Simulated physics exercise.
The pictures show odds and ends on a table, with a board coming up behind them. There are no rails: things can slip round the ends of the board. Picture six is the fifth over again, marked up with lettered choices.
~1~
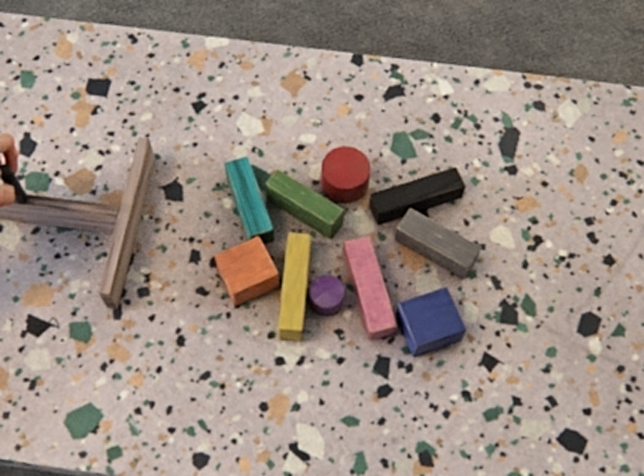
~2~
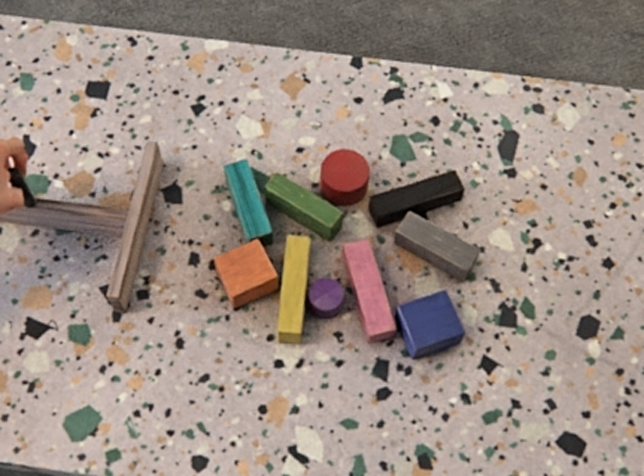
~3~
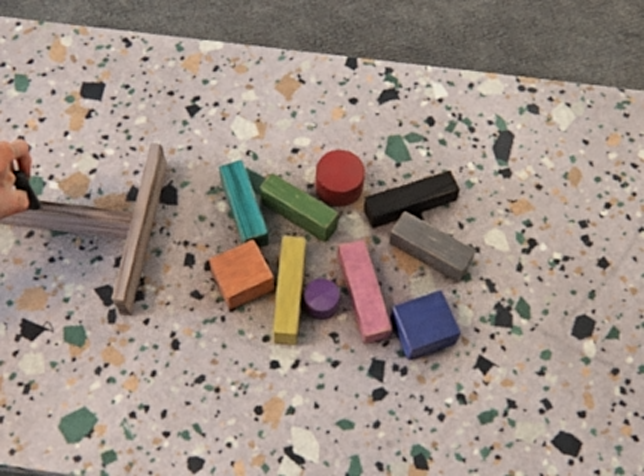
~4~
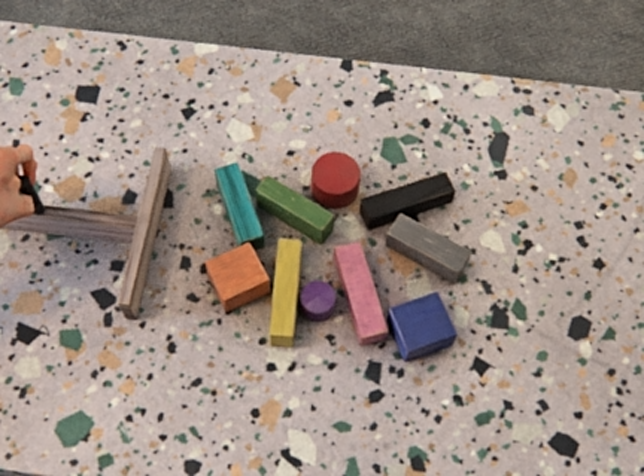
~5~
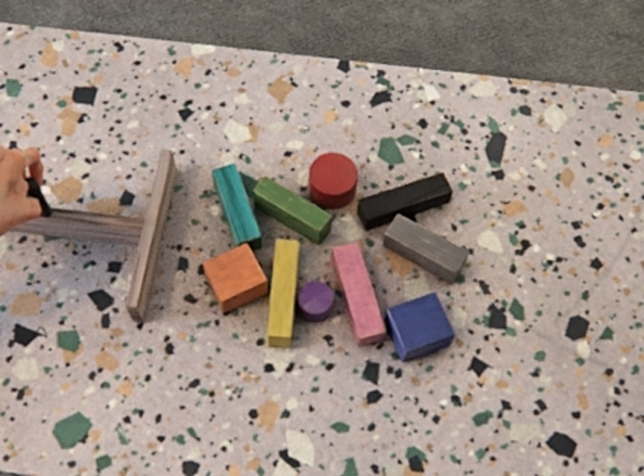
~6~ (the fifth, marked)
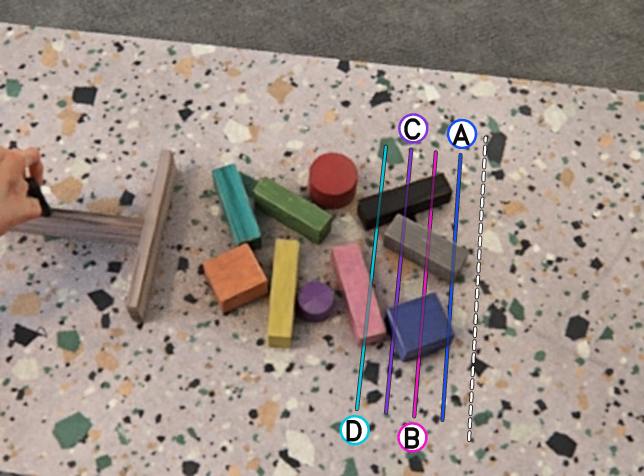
On a speckled terrazzo tabletop with a dark grey surface beyond its far edge, the view looks down from above. Coloured blocks cluster near the middle, with turquoise, green, red and black above orange, yellow, purple, pink and blue, and grey at right. From the left, a hand slides a T-shaped wooden pusher slightly rightward, still short of the blocks, while the camera shifts very slightly.
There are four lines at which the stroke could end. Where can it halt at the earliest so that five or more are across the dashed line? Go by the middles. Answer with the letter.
Enough are across by B.
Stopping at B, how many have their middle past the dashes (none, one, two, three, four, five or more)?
In all, five or more.
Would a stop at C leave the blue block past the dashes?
By then, yes.
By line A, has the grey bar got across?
Yes.
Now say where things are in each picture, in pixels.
Green bar (304, 204); yellow bar (295, 287); blue block (431, 321), in the first frame.
Board (133, 216); grey bar (437, 247), in the second frame.
Board (138, 218); pink bar (364, 291), in the third frame.
Board (143, 222); turquoise stick (240, 208), in the fourth frame.
Board (149, 225); black stick (404, 201); green bar (292, 211); yellow bar (283, 293), in the fifth frame.
On the marked copy, A at (452, 278); B at (426, 275); C at (399, 272); D at (372, 269); the dashed line at (478, 277).
Taking B. A third of the way, board (248, 236); blue block (421, 327); grey bar (426, 249); none across.
Two thirds of the way, board (347, 248); blue block (517, 340); grey bar (496, 272); two across.
When it is over, board (425, 257); blue block (595, 350); grey bar (569, 287); six across.
As for the rest, A gets six across, but is farther than needed; C gets only four across; D gets only three across.
